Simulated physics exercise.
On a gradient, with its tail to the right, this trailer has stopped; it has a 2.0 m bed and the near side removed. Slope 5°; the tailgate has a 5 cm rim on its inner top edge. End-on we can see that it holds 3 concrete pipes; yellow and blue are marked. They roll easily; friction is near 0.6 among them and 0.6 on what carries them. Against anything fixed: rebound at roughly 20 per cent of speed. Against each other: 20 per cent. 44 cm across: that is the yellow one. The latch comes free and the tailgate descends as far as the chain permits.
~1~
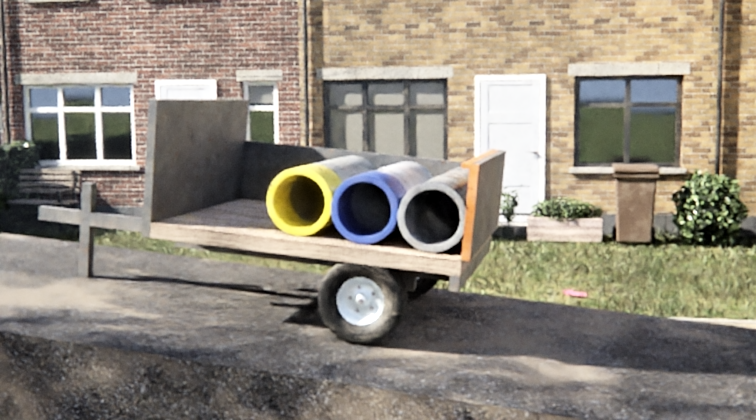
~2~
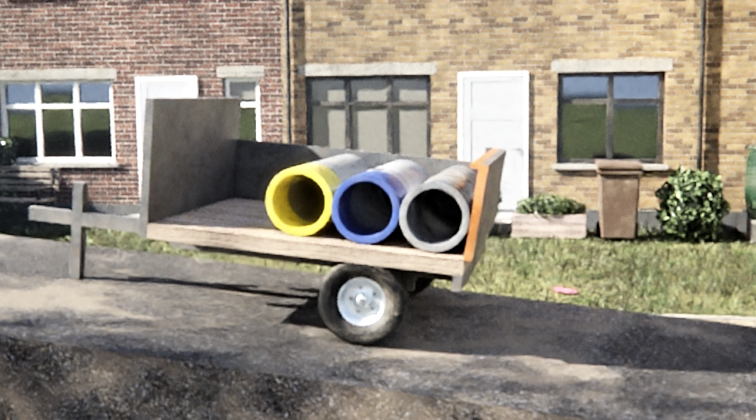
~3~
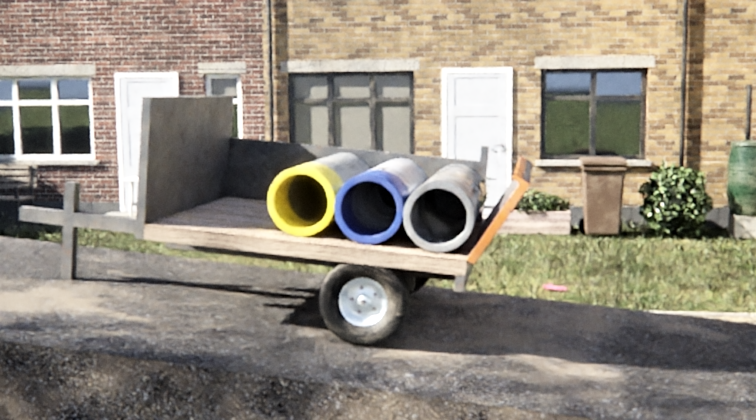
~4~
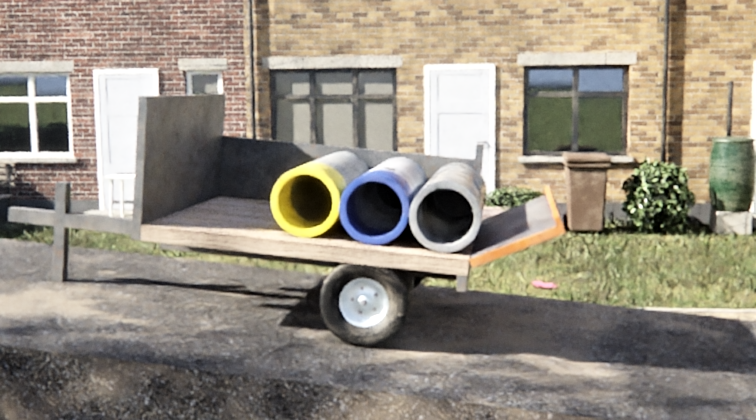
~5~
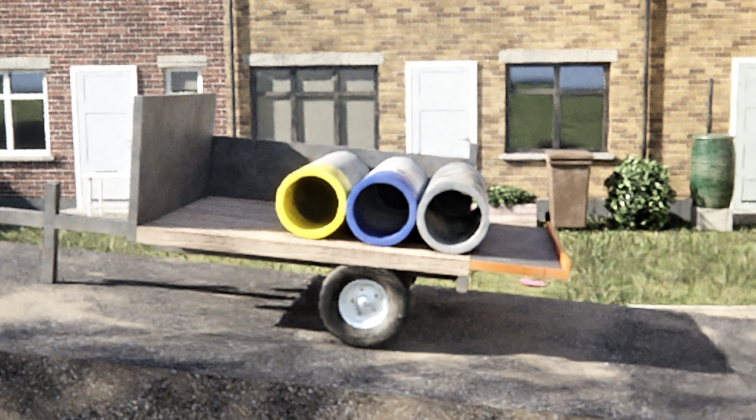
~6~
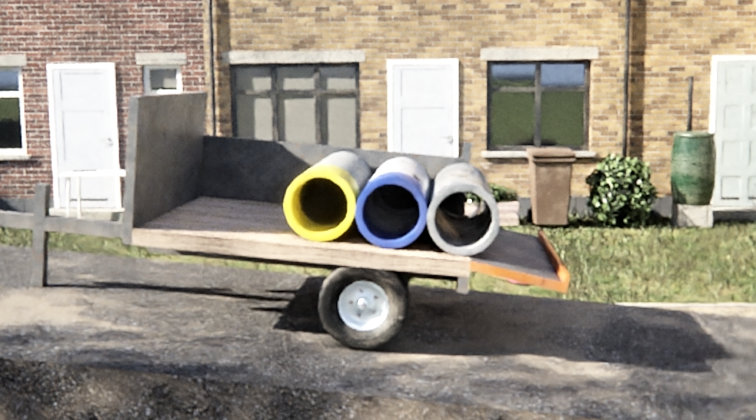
On a grey road before brick houses with white doors, seen from the side, the camera drifts slowly to the right around a parked flatbed trailer. Yellow-, blue- and grey-ended concrete pipes lie side by side on its plank bed, against an orange-rimmed tailgate at the right. The tailgate swings outward and down to just below level, and the pipes roll slightly to the right.
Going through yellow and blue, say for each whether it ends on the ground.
As I see it, yellow: Gone; blue: Gone.
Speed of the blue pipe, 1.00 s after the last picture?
It moves at about 0.8 m/s.
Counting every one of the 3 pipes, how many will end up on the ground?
It comes to 3.
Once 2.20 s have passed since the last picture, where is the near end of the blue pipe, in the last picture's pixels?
Near (683, 342).
Then, 1.0 s past the sixth picture, yellow is on the bed, 40 cm short of the hinge, rolling right; blue is on the gate, 5 cm past the hinge, rolling right; 0 out so far.
Then, 2.2 s past the sixth picture, yellow is dropping off the gate; blue is out on the ground; 3 out so far.
Finally (4.0 s after the last picture), yellow is out on the ground; blue is off the vehicle; 3 out so far.
